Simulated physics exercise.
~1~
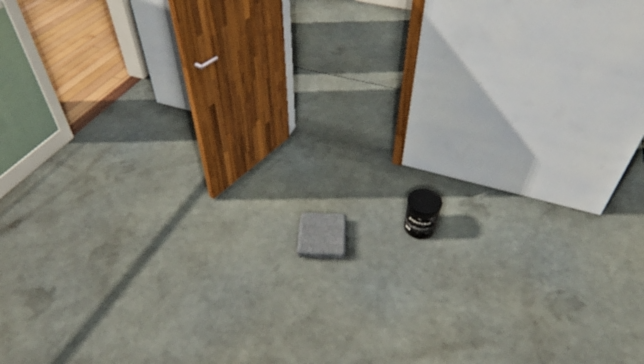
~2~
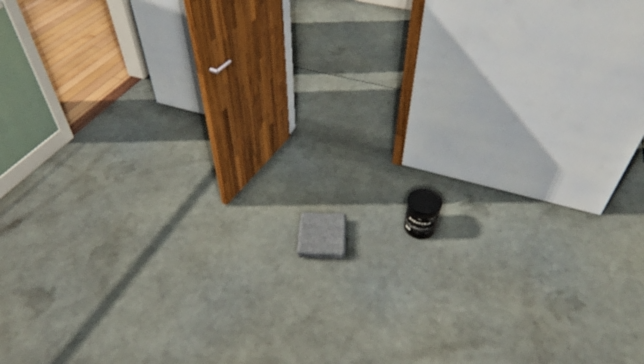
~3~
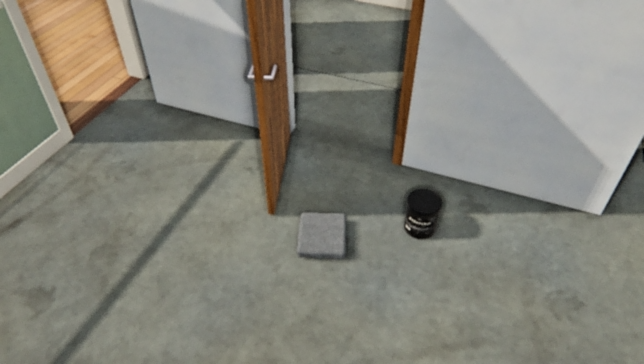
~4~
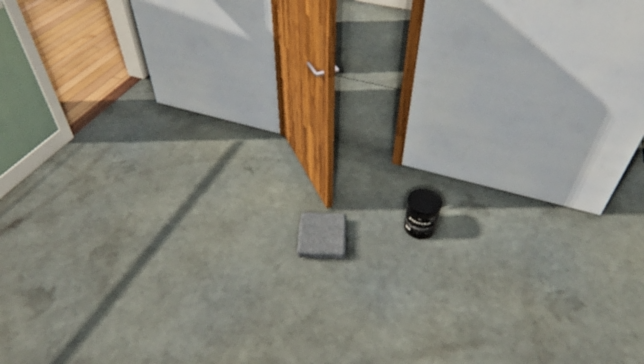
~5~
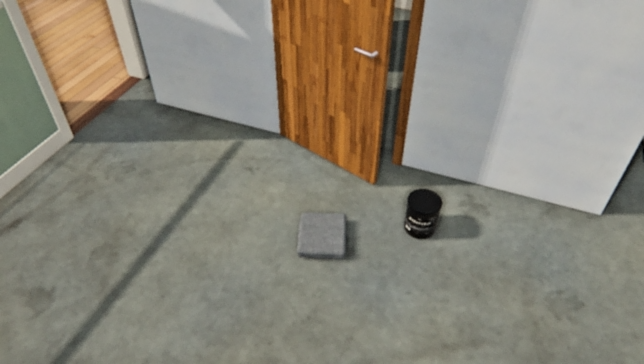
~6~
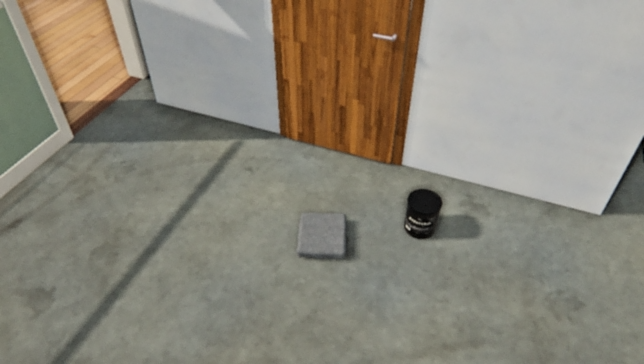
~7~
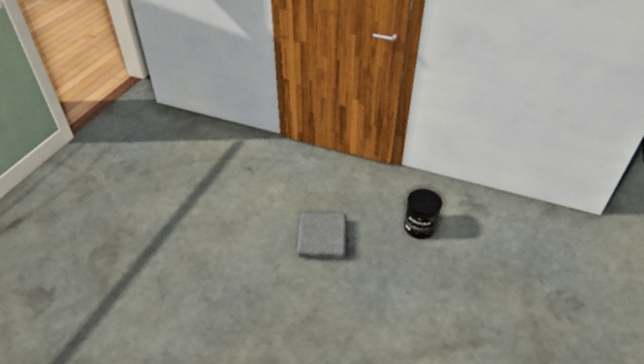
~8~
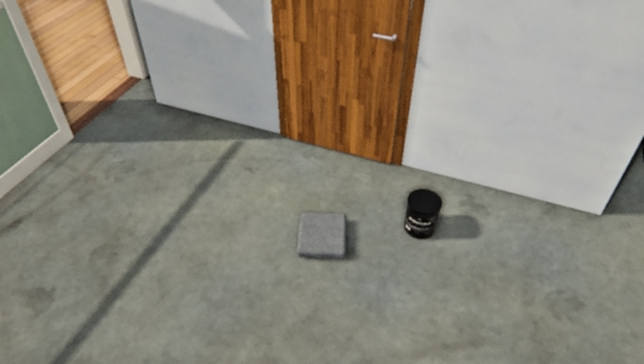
The clip shows a wooden door standing wide open above a grey floor, with a grey cushion and a black pail lying in front. The door swings to the right, passes behind both objects without moving them, and ends fully closed in its frame.
